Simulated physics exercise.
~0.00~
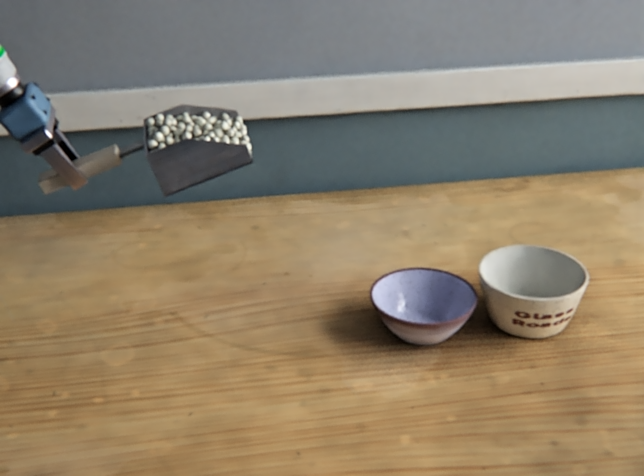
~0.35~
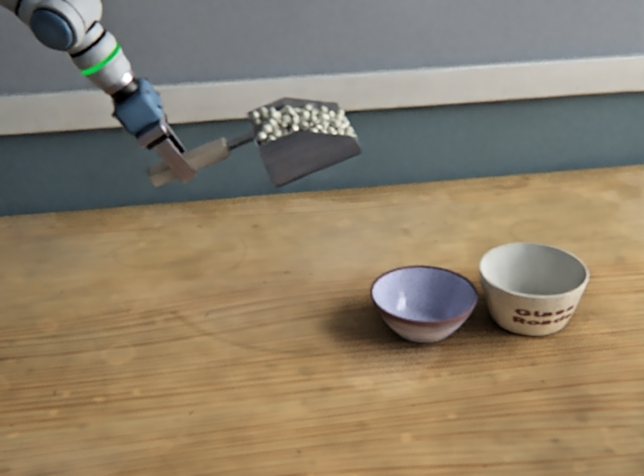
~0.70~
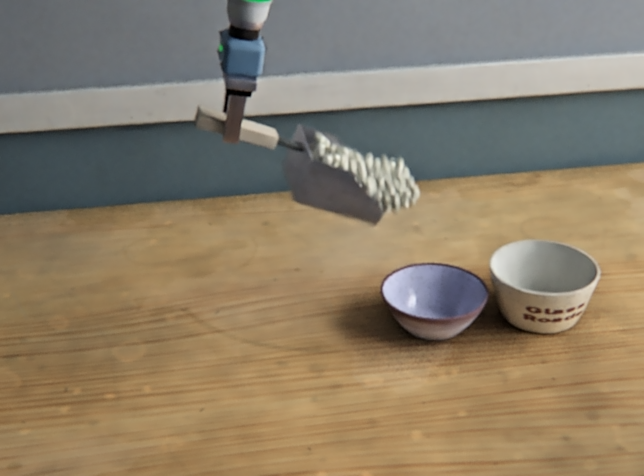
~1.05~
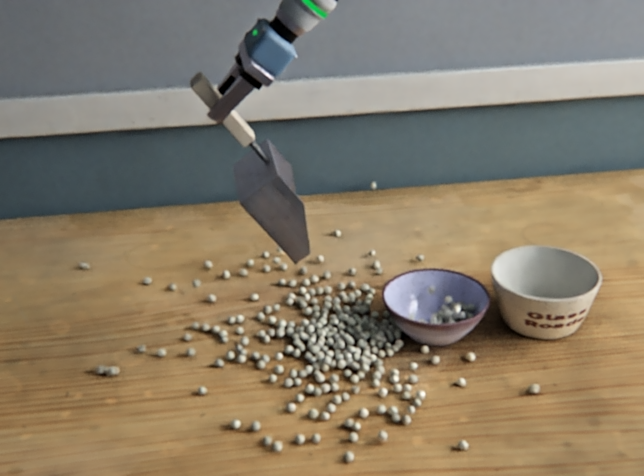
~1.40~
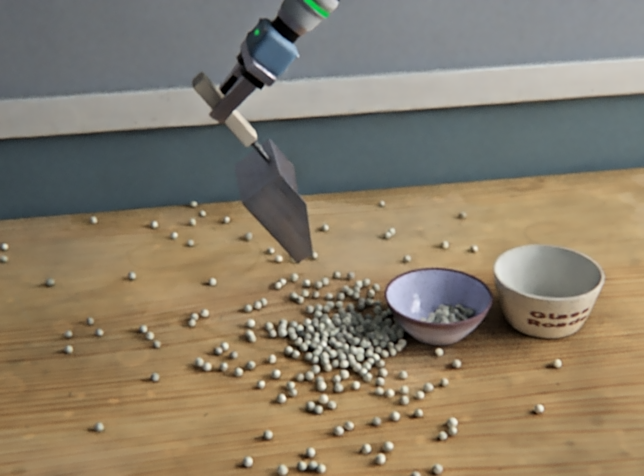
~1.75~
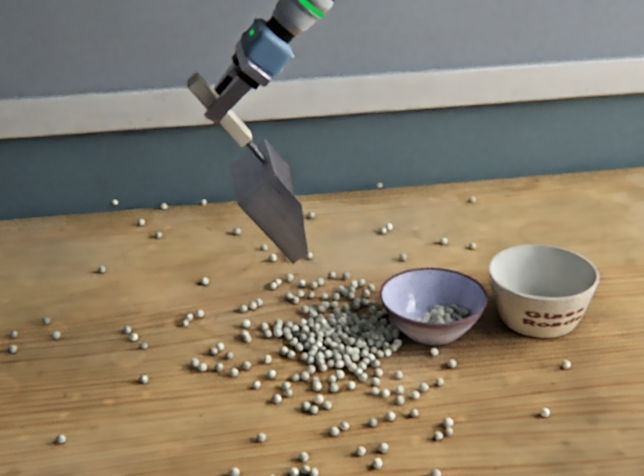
On a wooden table, a robot arm tipping a scoop of pale beads, most scattering beside a purple bowl, a few landing inside.
